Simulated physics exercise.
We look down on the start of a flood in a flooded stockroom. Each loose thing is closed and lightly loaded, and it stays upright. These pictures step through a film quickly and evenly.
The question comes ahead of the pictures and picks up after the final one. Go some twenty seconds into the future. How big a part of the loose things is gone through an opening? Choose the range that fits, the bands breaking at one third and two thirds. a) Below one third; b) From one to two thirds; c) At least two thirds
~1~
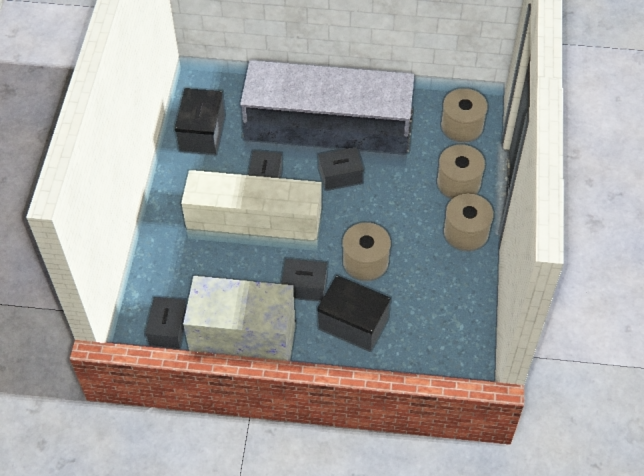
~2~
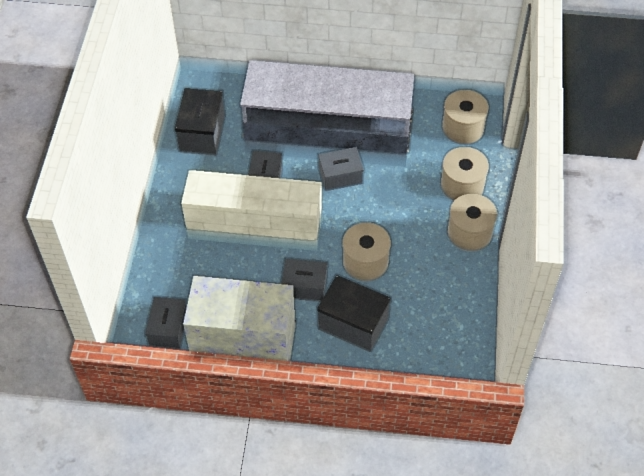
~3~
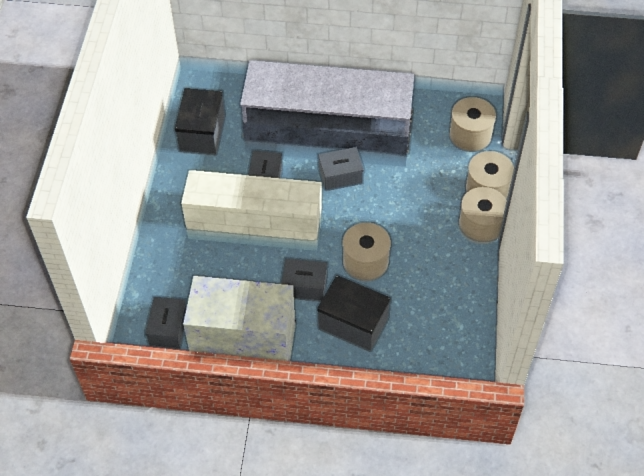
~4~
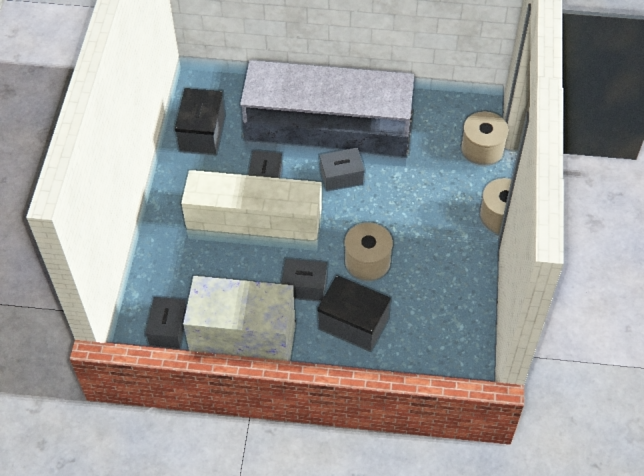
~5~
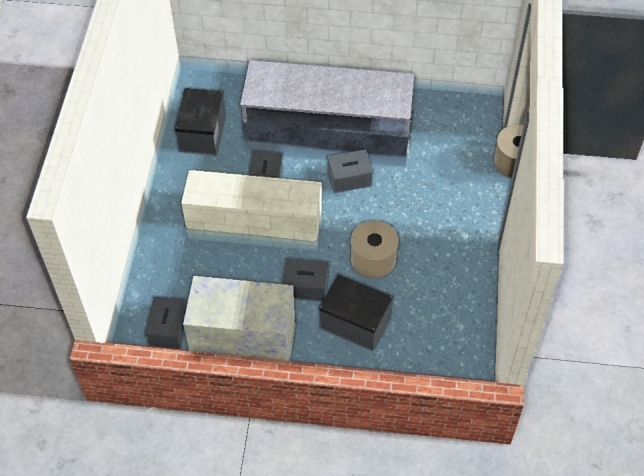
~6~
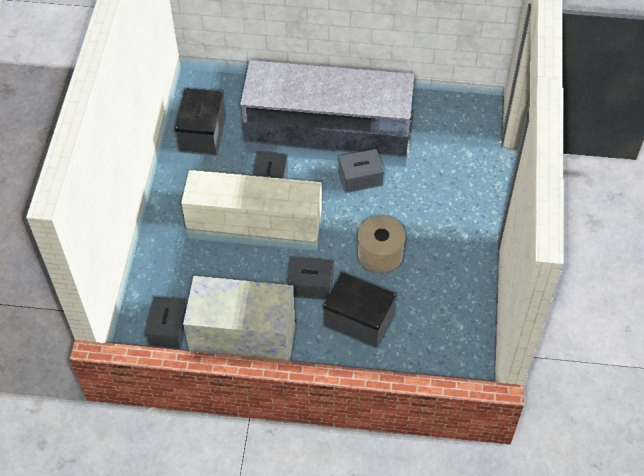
At least two thirds.
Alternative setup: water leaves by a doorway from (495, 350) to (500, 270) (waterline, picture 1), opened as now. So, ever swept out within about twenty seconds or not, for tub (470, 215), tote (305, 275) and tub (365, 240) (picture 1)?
Taking them one after another, flushed away, then flushed away, then flushed away.
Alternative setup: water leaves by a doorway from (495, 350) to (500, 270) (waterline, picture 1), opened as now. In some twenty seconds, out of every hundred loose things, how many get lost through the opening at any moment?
I'd say around 80 percent.
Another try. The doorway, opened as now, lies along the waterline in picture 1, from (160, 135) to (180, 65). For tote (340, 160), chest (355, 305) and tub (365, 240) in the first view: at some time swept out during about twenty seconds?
Note - 1: Escaped; 2: Retained; 3: Escaped.
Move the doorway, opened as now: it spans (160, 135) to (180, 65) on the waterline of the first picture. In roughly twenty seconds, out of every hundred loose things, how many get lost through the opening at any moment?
It comes to about 60 per cent.
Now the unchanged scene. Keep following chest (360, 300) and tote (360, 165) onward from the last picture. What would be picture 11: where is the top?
Near pixel (393, 292) and pixel (435, 161).
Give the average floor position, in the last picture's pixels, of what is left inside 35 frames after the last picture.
On the floor of the last picture, roughly (215, 233).
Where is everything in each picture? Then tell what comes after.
In the first frame, a tote at (341, 162), afloat; a tub at (367, 242), afloat; 0 of 10 have shifted.
In the second frame, a tote at (341, 162) floats; a tub at (367, 242), afloat; 0 of 10 have shifted.
In the third frame, a tote at (341, 162) floats; a tub at (367, 242) floats; 3 of 10 have shifted.
In the fourth frame, a tote at (342, 163), afloat; a tub at (369, 242) floats; 3 of 10 have shifted.
In the fifth frame, a tote at (350, 164) floats, close to its start; a tub at (375, 240) floats, close to its start; 5 of 10 have shifted.
In the sixth frame, a tote at (361, 164) floats, close to its start; a tub at (382, 235) floats, close to its start; 7 of 10 have shifted.
A moment on, 3 of 10 are out; 7 afloat.
Next, 5 of 10 are out; 5 afloat.
Later, 8 of 10 are out; 2 afloat.
In the end, 8 of 10 are out; 2 afloat.
